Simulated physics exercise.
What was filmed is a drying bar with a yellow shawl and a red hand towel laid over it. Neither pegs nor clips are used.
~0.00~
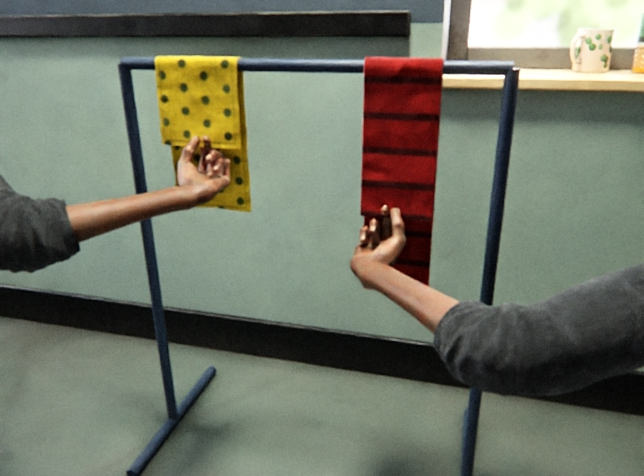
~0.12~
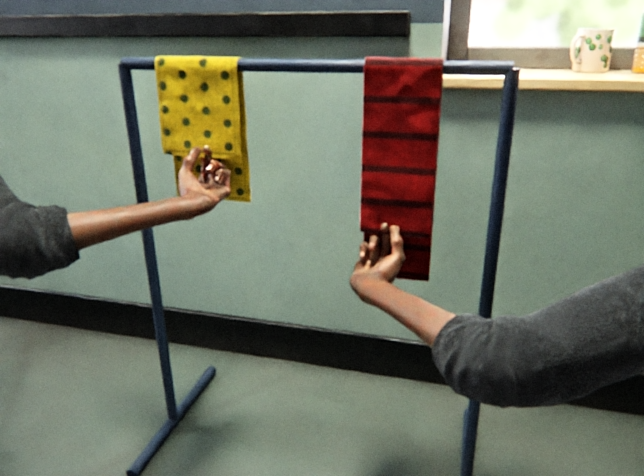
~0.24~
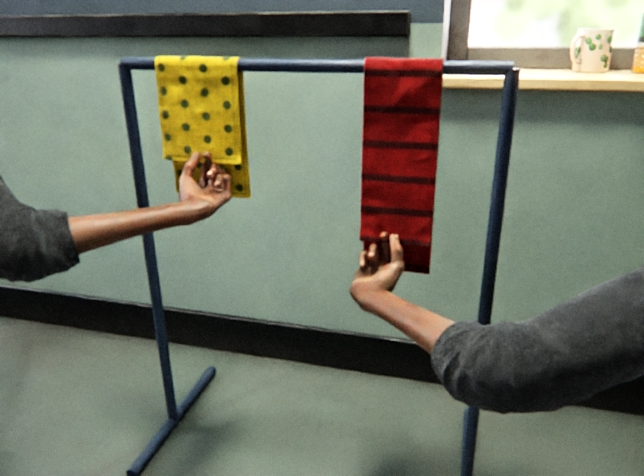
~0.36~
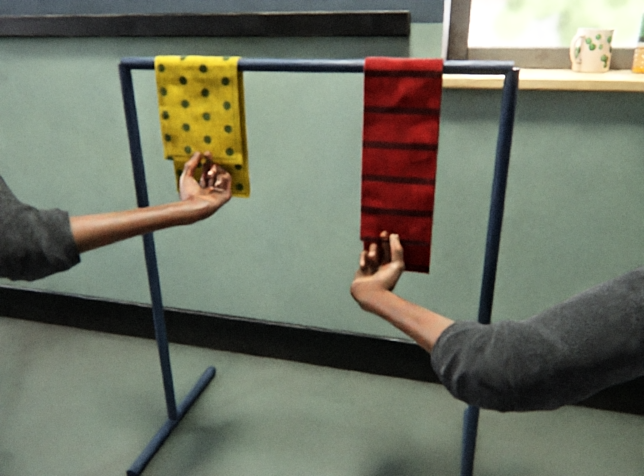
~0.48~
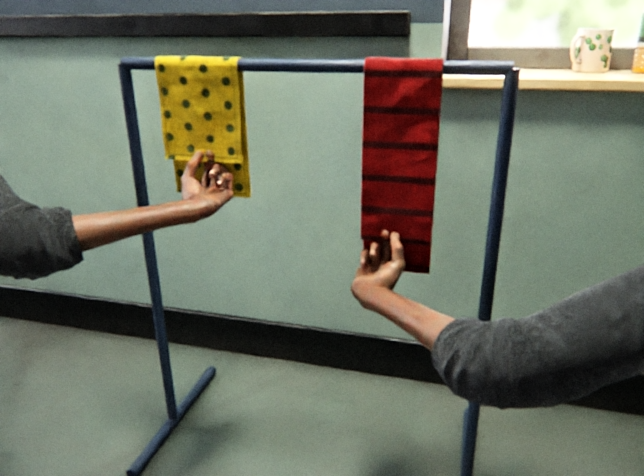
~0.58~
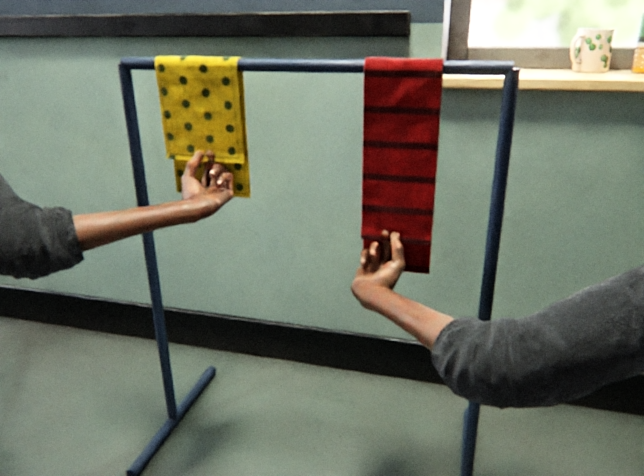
The red striped cloth and, less so, the yellow dotted one slid forward over the blue bar as a hand at each front end drew it down, their back ends rising; then both barely moved.
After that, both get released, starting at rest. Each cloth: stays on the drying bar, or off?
Outcome: The yellow shawl remains; the red hand towel remains.
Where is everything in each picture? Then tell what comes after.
The first picture shows shawl front hem (220, 142), back hem (232, 205); hand towel front hem (378, 210), back hem (379, 285).
The second picture shows shawl front hem (220, 152); hand towel front hem (378, 227).
The third picture shows shawl front hem (220, 157); hand towel front hem (378, 235).
The fourth picture shows shawl front hem (221, 157); hand towel front hem (378, 235).
The fifth picture shows shawl front hem (223, 157); hand towel front hem (378, 234).
The sixth picture shows shawl front hem (223, 156), back hem (231, 191), front over half the back; hand towel front hem (379, 234), back hem (380, 263), front almost as long as the back.
Around 1.14 s, shawl at rest on the rail; hand towel at rest on the rail.
Finally, shawl at rest on the rail; hand towel at rest on the rail. The yellow shawl keeps its place and the red hand towel stays on.
